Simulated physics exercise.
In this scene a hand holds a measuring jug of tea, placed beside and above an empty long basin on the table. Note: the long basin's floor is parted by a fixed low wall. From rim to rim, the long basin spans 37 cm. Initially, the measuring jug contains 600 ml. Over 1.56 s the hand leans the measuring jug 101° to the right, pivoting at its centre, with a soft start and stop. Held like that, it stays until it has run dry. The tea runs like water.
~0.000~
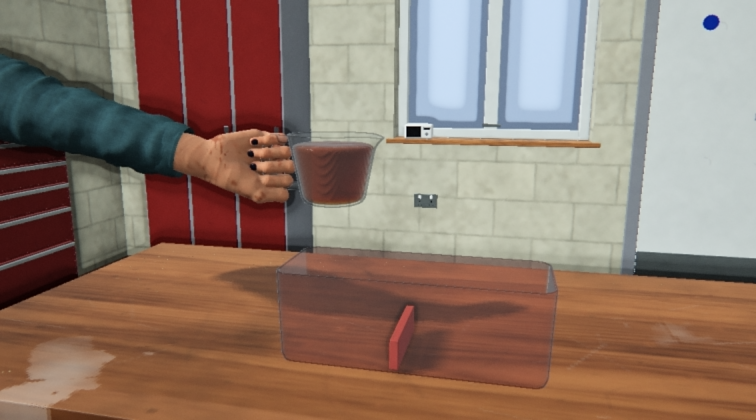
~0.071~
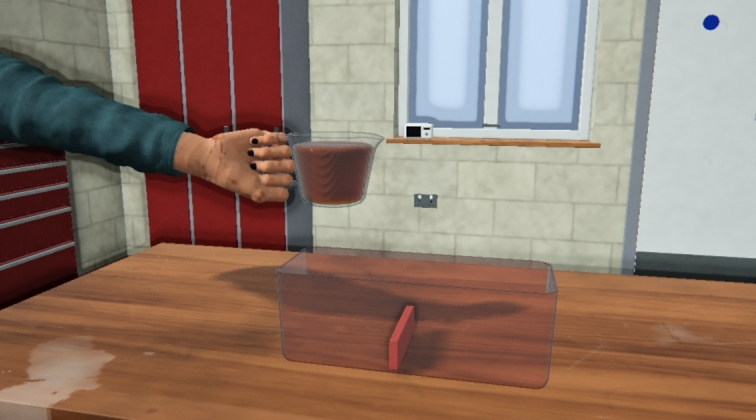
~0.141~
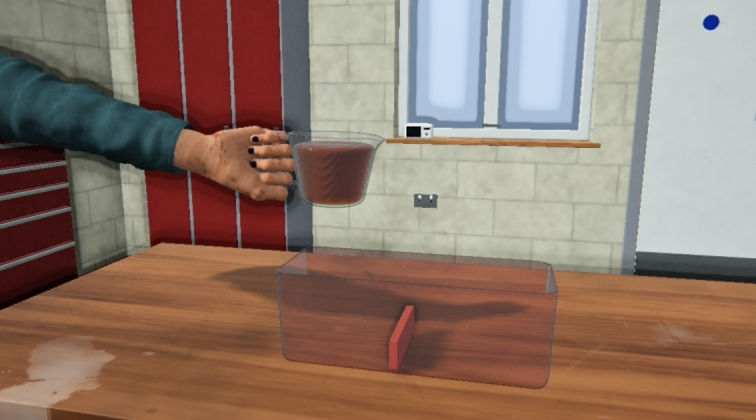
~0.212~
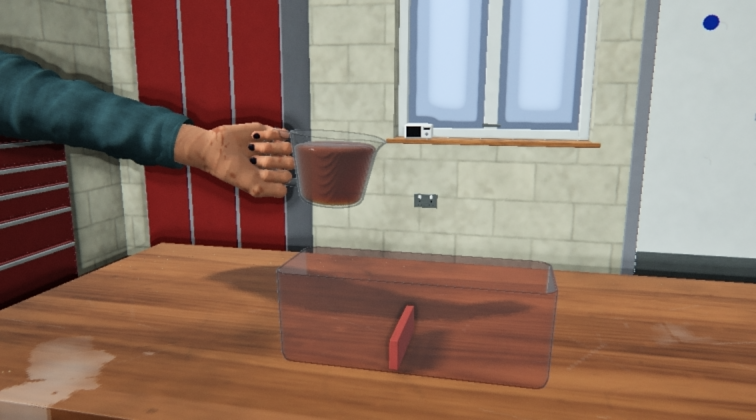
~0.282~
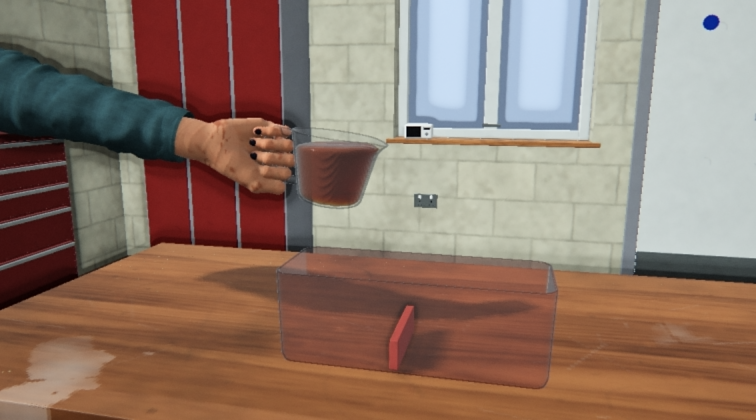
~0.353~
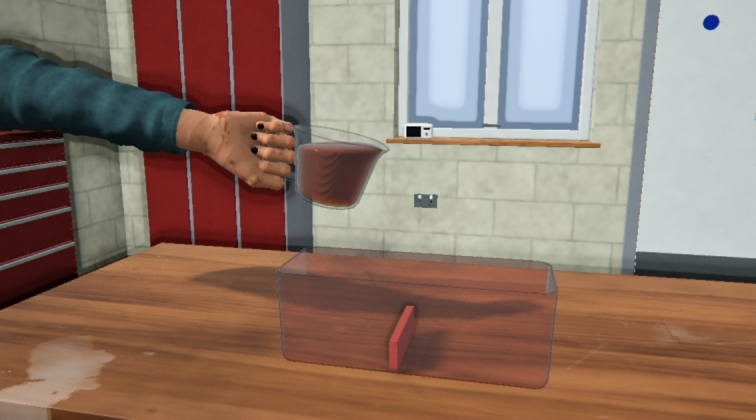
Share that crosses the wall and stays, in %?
87 %.
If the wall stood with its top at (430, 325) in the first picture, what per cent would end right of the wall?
Then roughly 60 per cent would end up there.
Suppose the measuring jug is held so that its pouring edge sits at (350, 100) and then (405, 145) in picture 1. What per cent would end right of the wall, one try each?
Some 65 and 95 per cent, in that order.
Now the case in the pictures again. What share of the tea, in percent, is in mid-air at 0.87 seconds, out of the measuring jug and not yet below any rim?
Around 20 in a hundred.
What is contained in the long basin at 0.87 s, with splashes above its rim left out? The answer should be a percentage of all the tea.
I reckon close to 16 percent of it.
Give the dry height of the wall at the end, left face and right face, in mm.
About 40 mm on the left, about 22 mm on the right.
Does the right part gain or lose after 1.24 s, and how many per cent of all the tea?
Looks like it went upward, around 12 per cent.
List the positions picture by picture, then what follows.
The first frame shows tilt 0°; pouring edge (384, 137); surface from (297, 144) to (375, 146); the long basin's rim runs from (292, 260) to (554, 279); the wall's top is at (403, 323).
The second frame shows tilt 1°; pouring edge (385, 138); surface from (297, 144) to (375, 146).
The third frame shows tilt 2°; pouring edge (385, 139); surface from (297, 144) to (376, 147).
The fourth frame shows tilt 5°; pouring edge (387, 142); surface from (299, 144) to (377, 147).
The fifth frame shows tilt 8°; pouring edge (388, 145); surface from (300, 144) to (380, 147).
The sixth frame shows tilt 12°; pouring edge (390, 149); surface from (301, 145) to (383, 149).
After 0.87 s the tilt is 59° and 65 per cent is still to pour, 0 is left of the wall and 15 right of it.
After 1.24 s the tilt is 91° and 12 per cent is still to pour, 3 is left of the wall and 74 right of it.
After 1.63 s the tilt is 101° and 0 per cent is still to pour, 12 is left of the wall and 87 right of it.
After 2.06 s the tilt is 101° and 0 per cent is still to pour, 12 is left of the wall and 87 right of it.
In the end 12 per cent lies left of the wall, 87 right of it and 1 outside.
